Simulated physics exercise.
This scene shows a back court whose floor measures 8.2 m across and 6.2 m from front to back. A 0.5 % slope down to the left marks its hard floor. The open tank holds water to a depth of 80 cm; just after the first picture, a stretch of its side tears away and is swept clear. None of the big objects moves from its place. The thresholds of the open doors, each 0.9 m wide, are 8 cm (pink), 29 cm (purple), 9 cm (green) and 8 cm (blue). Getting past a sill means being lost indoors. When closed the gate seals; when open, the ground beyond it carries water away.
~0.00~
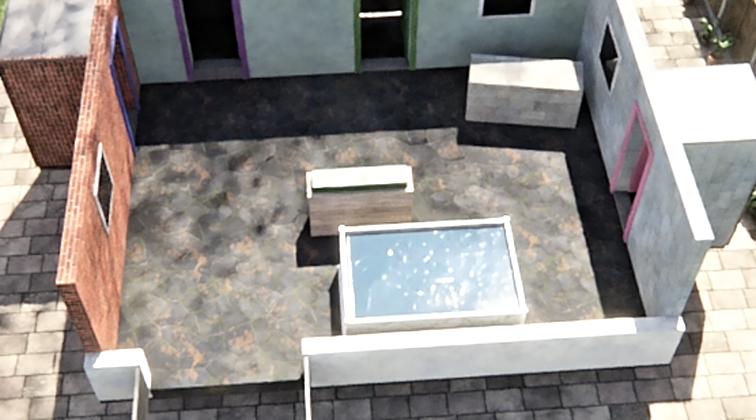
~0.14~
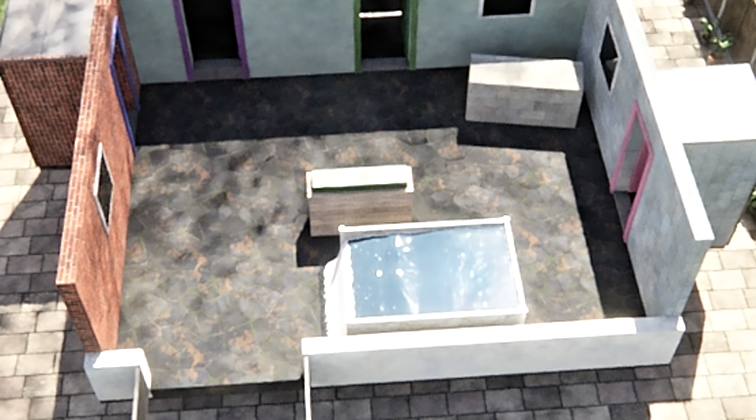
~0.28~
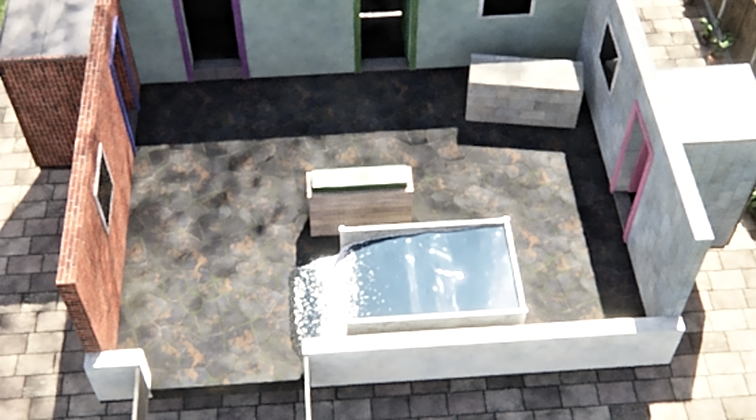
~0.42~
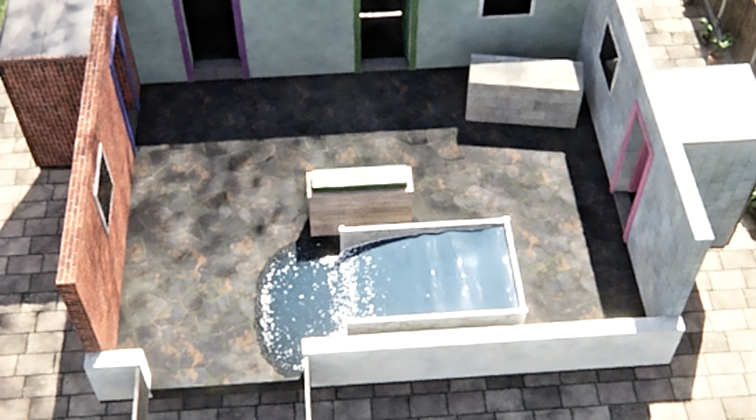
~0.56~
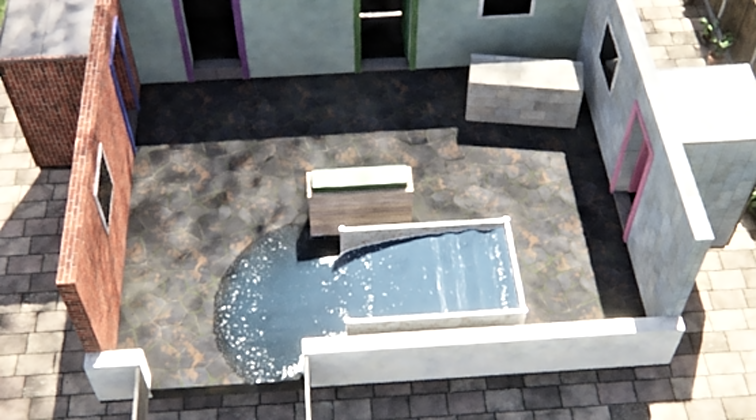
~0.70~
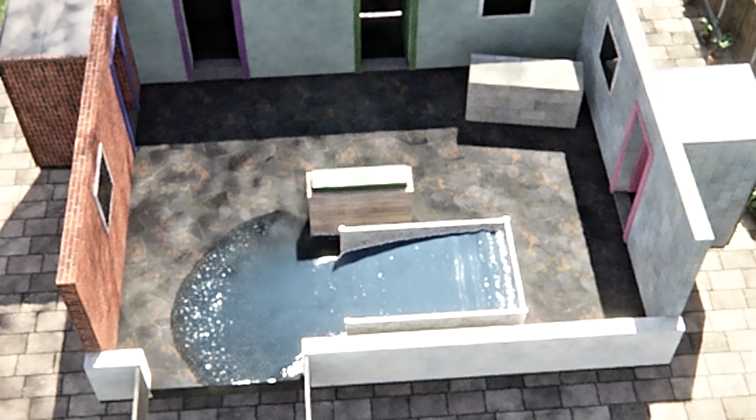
At first, water fills a white-rimmed open tank in a walled court with a dark, mottled floor. Then its left side gives way and water pours out through the gap, foaming onto the floor. The glittering sheet spreads leftward in a widening rounded pool while the level in the tank drops.
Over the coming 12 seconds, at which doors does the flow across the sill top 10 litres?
Outcome: The pink door is going to hold within the limit. The purple door is going to hold within the limit. The green door is going to hold within the limit. The blue door is going to break the limit.
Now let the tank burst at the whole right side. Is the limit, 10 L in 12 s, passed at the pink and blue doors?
Well, against that limit, at pink it's too much, and at blue it's too much.
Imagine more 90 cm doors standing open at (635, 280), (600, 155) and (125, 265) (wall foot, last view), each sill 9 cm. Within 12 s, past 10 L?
Result in order - not enough, not enough, more than that.
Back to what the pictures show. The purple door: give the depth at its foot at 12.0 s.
About 5.5 cm.
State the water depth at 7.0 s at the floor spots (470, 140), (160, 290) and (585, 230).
Roughly 5, 8, 0 cm.
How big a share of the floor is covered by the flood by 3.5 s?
Around 40 per cent wet.
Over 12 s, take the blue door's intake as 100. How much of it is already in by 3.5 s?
Some 5 per cent by then.
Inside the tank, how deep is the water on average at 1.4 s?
Roughly 44 centimetres.
After 1.4 s water covers 25 % of the floor and is deepest (40 cm) near (115, 367); pink door not reached, purple door not reached, green door not reached, blue door not reached.
After 2.2 s water covers 30 % of the floor and is deepest (41 cm) near (117, 346); pink door not reached, purple door not reached, green door not reached, blue door 3 cm at the sill, 0 L in.
After 3.5 s water covers 40 % of the floor and is deepest (32 cm) near (141, 91); pink door not reached, purple door 17 cm at the sill, 0 L in, green door not reached, blue door 11 cm at the sill, 5 L in.
After 7.0 s water covers 70 % of the floor and is deepest (16 cm) near (574, 61); pink door not reached, purple door 12 cm at the sill, 0 L in, green door 6 cm at the sill, 0 L in, blue door 14 cm at the sill, 43 L in.
After 12.0 s water covers 95 % of the floor and is deepest (10 cm) near (545, 97); pink door 4 cm at the sill, 0 L in, purple door 6 cm at the sill, 0 L in, green door 4 cm at the sill, 0 L in, blue door 6 cm at the sill, 62 L in.
